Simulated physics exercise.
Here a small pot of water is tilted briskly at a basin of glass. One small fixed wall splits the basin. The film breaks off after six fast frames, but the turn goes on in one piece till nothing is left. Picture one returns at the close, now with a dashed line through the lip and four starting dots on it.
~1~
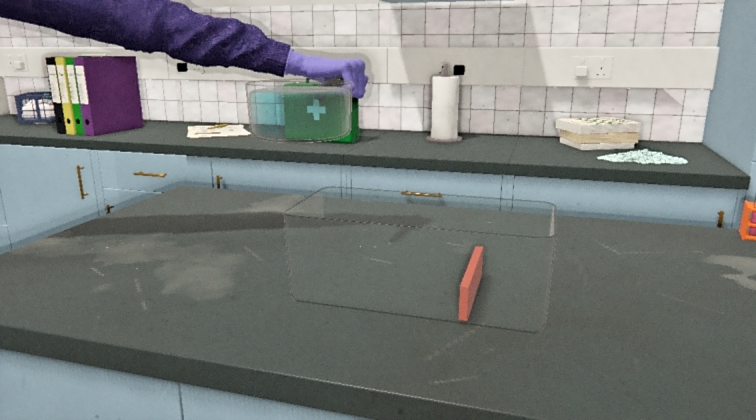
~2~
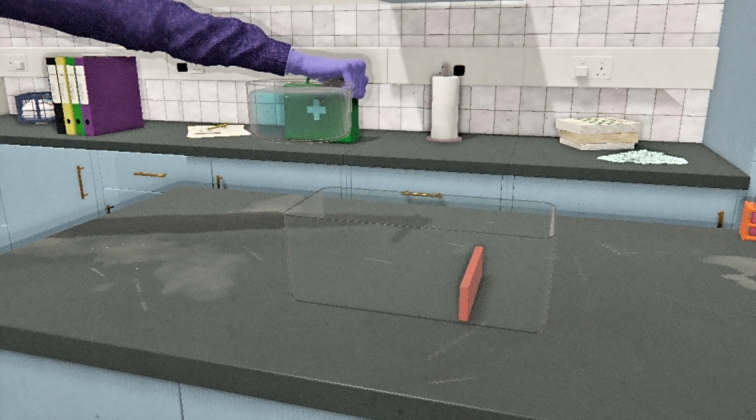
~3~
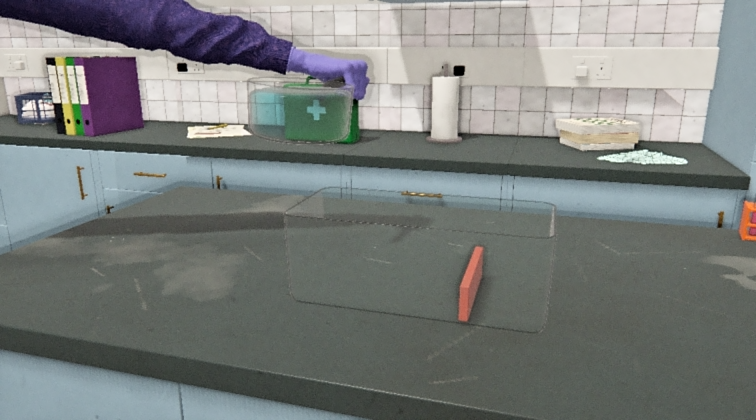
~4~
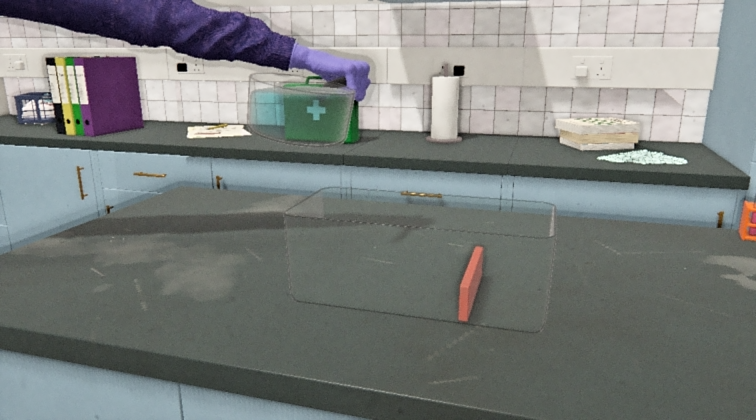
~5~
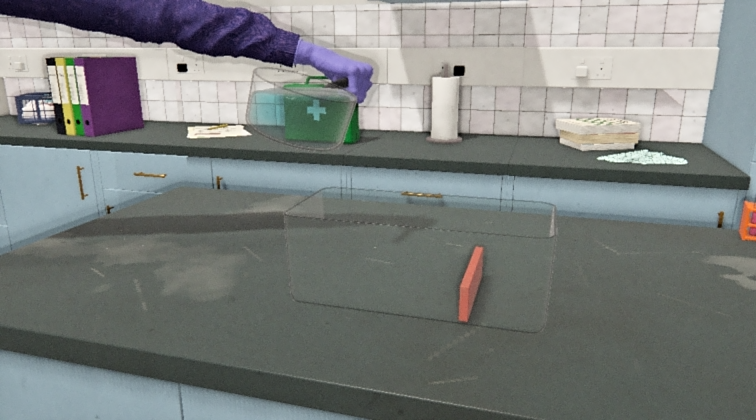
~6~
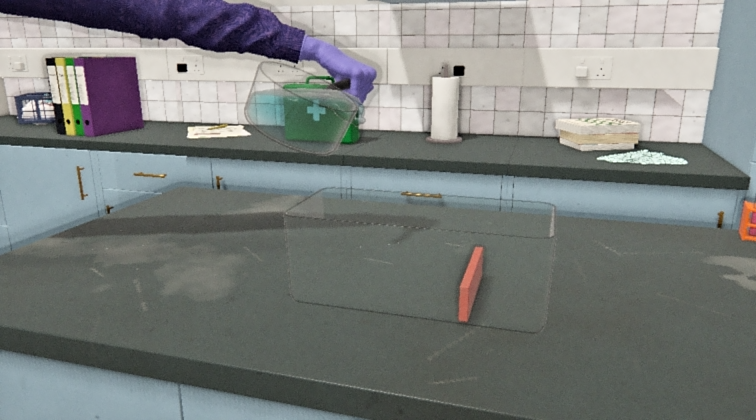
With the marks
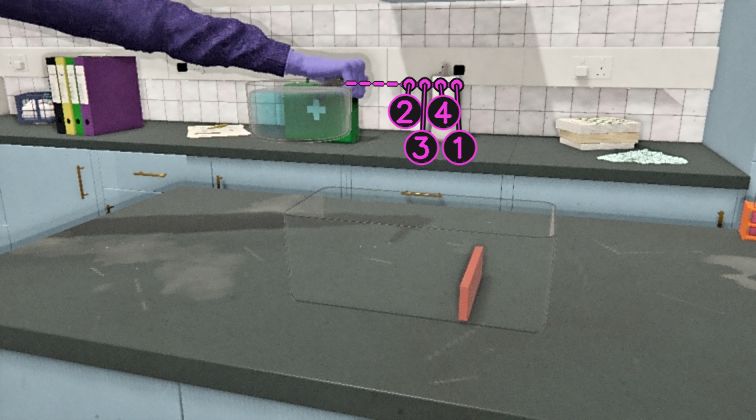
A purple-gloved hand holds a clear pot upright, then tilts it above a glass basin.
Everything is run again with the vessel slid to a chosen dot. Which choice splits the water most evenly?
3 beats the others.
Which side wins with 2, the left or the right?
The left one.
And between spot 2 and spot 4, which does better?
4.
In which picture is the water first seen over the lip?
In picture 5.
On the marked copy, 1 at (456, 85); 2 at (409, 84); 3 at (424, 84); 4 at (440, 84).
With 1, about 28 % ends left of the wall and 71 % right of it.
With 2, about 75 % ends left of the wall and 24 % right of it.
With 3, about 50 % ends left of the wall and 50 % right of it.
With 4, about 34 % ends left of the wall and 66 % right of it.
